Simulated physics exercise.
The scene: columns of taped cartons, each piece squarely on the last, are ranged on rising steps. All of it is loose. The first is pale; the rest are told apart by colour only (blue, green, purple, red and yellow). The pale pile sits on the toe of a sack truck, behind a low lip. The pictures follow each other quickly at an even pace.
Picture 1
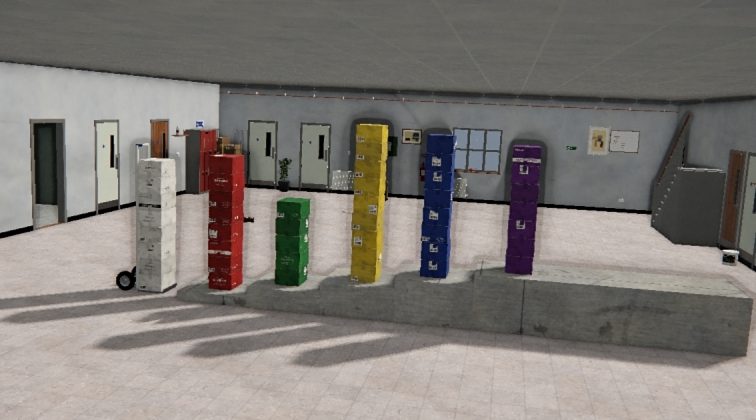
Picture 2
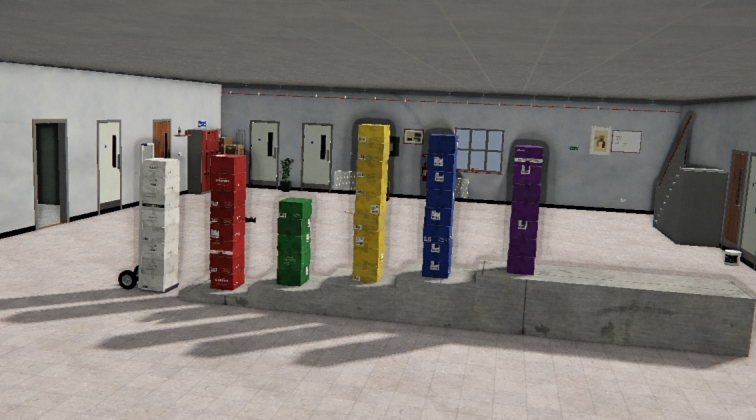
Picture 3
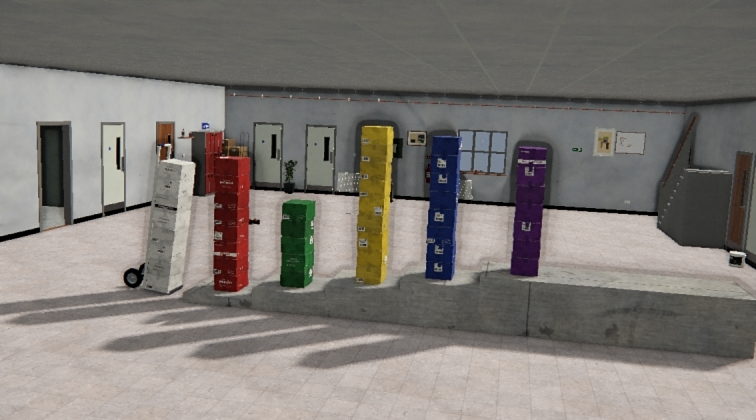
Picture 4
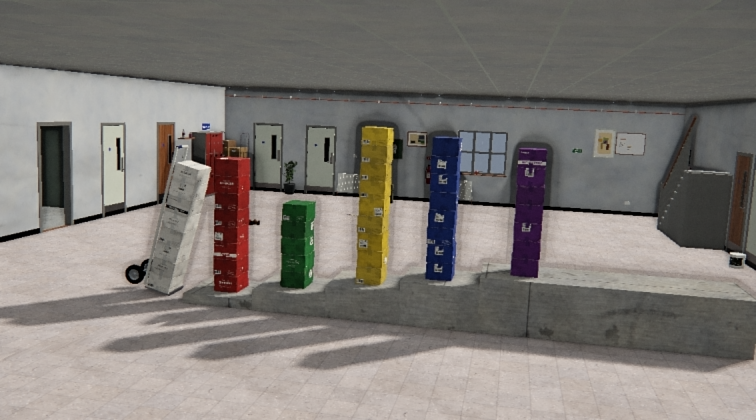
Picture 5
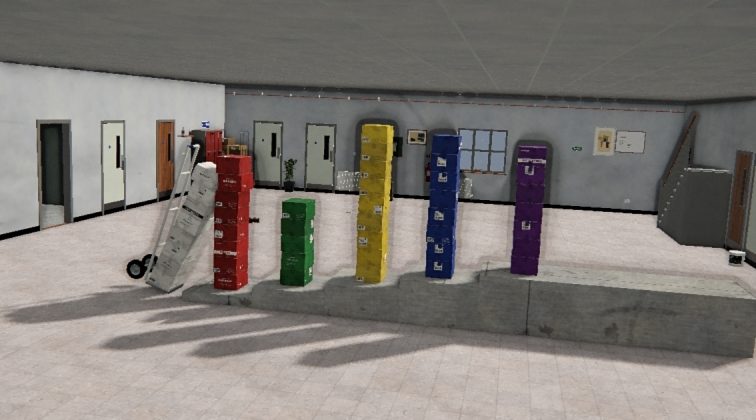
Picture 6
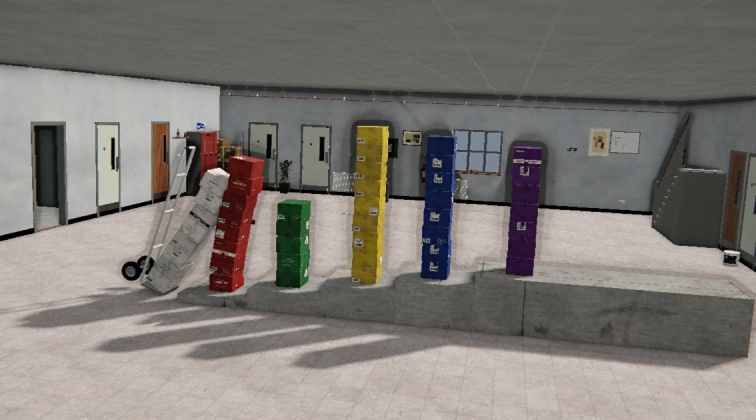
We see columns of colored boxes lined up along a low stepped ledge in a large room; the white stack on a hand truck at left tilts gradually rightward against the red stack, whose upper part then leans slightly right.
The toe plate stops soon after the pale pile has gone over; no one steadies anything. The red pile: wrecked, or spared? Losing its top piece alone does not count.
That pile comes down.
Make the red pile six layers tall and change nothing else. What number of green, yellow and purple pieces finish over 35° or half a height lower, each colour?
Pile by pile, green 5, yellow 0, purple 0.
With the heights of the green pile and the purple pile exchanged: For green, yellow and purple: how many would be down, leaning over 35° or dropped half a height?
By colour: Green 6, yellow 9, purple 5.
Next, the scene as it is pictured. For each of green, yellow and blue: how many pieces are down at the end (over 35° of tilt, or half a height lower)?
Down at the end: Green 5, yellow 9, blue 6.
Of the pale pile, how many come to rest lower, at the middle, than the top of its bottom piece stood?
The count is 1.
Soon after the last picture, 8 of the pale pile down; 1 of the 8 red cartons down (1 of 37 in all colours); top red carton leaning well over, half its height lower; top green carton shifted a little.
A little later, 8 of the pale pile down; 7 of the 8 red cartons down (12 of 37 in all colours); top red carton leaning clearly, some two heights lower; top green carton leaning clearly, half its height lower.
Later still, 8 of the pale pile down; 7 of the 8 red cartons down (27 of 37 in all colours); top red carton leaning well over, some three heights lower; top yellow carton leaning steeply, some two heights lower.
After that, 8 of the pale pile down; 7 of the 8 red cartons down (33 of 37 in all colours); top red carton leaning well over, some three heights lower; top yellow carton on its side.
At rest, 8 of the pale pile down; 7 of the 8 red cartons down (33 of 37 in all colours); top red carton leaning well over, some three heights lower; top yellow carton on its side. As the last picture would show them, middles, top red carton near (381, 229), top yellow carton near (521, 223).
